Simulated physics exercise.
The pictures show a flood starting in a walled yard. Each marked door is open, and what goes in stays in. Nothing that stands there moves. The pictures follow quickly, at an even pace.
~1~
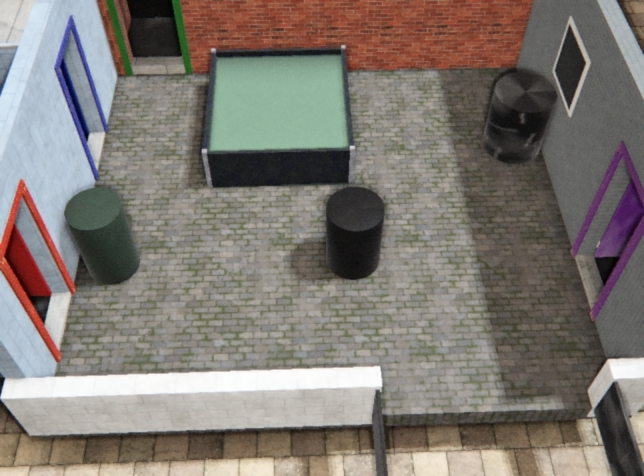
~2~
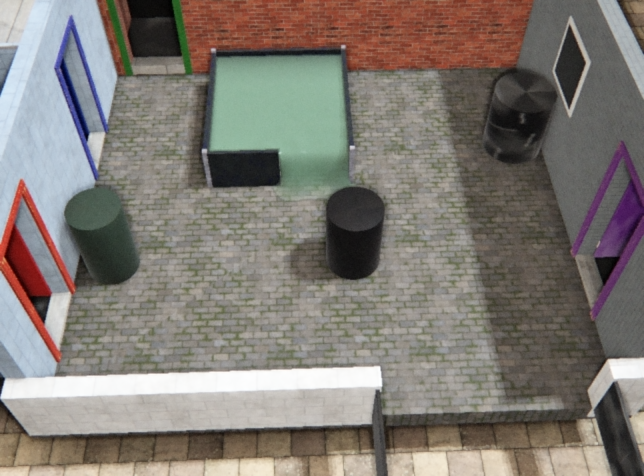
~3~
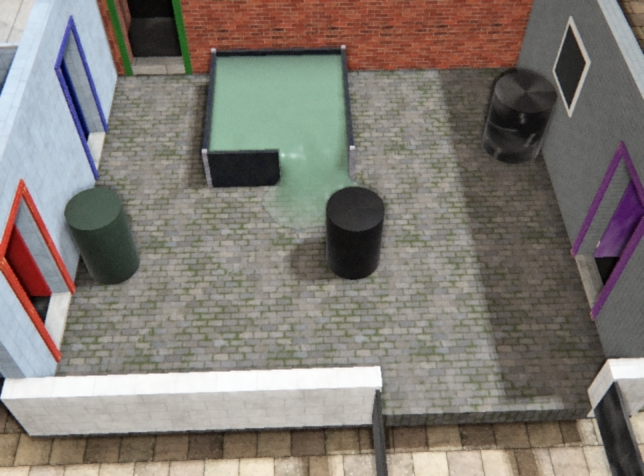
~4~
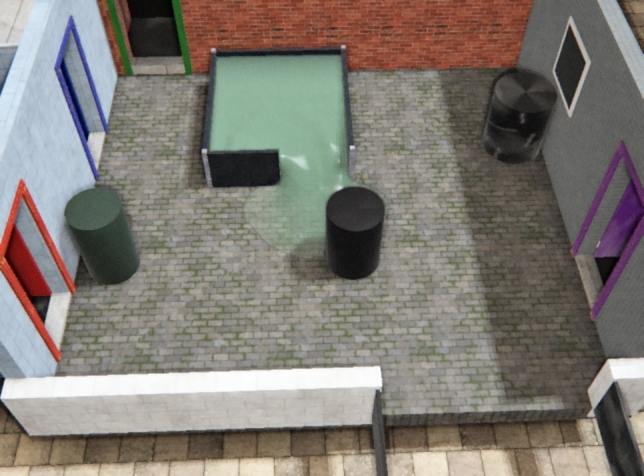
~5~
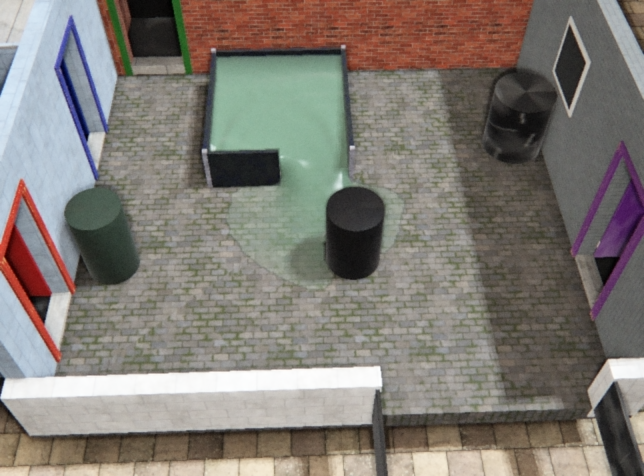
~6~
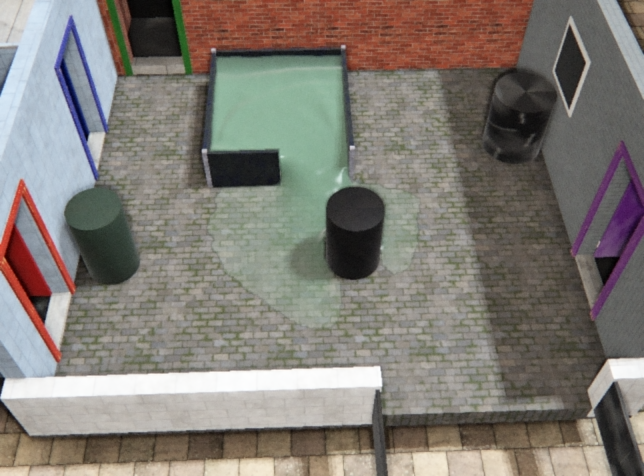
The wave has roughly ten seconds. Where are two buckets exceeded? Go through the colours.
The green door admits no more than that; the red door lets in a lot; the blue door admits no more than that; the purple door lets in a lot.
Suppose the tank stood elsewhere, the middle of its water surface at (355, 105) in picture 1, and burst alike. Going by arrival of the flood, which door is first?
First comes the purple-painted one.
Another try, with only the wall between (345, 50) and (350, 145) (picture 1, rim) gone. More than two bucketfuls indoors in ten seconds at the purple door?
My reading: The purple door is over.
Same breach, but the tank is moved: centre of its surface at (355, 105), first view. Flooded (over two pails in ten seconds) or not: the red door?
In short: The red one keeps below it.
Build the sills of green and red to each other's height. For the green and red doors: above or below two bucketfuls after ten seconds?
My reading: Green stays under, red lets less in.
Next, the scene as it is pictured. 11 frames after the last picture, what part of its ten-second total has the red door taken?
Close to 0 %.
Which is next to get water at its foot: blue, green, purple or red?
First comes the door marked purple.
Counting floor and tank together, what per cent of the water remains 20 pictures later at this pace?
Close to 96 %.
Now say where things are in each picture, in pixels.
Still water in the water tank at (279, 101), in the first frame.
Water pours out at (315, 173) and has run to a hidden place, in the second frame.
The front is at (283, 221), out from the gap at (315, 173), in the third frame.
Water pours out at (315, 174) and has run to (296, 251), in the fourth frame.
Water pours out at (315, 174) and has run to (306, 283), in the fifth frame.
The front is at (311, 321), out from the gap at (315, 173), in the sixth frame.
A moment on, water covers 25 % of the floor; the green door not reached, the red door not reached, the blue door not reached, the purple door not reached.
Next, water covers 45 % of the floor; the green door not reached, the red door not reached, the blue door not reached, the purple door under two buckets in.
Then, water covers 55 % of the floor; the green door not reached, the red door under two buckets in, the blue door not reached, the purple door over two buckets in.
Later, water covers 75 % of the floor; the green door not reached, the red door over two buckets in, the blue door wet at the sill, nothing in, the purple door far over two buckets in.
In the end, water covers 85 % of the floor; the green door wet at the sill, nothing in, the red door far over two buckets in, the blue door wet at the sill, nothing in, the purple door far over two buckets in.
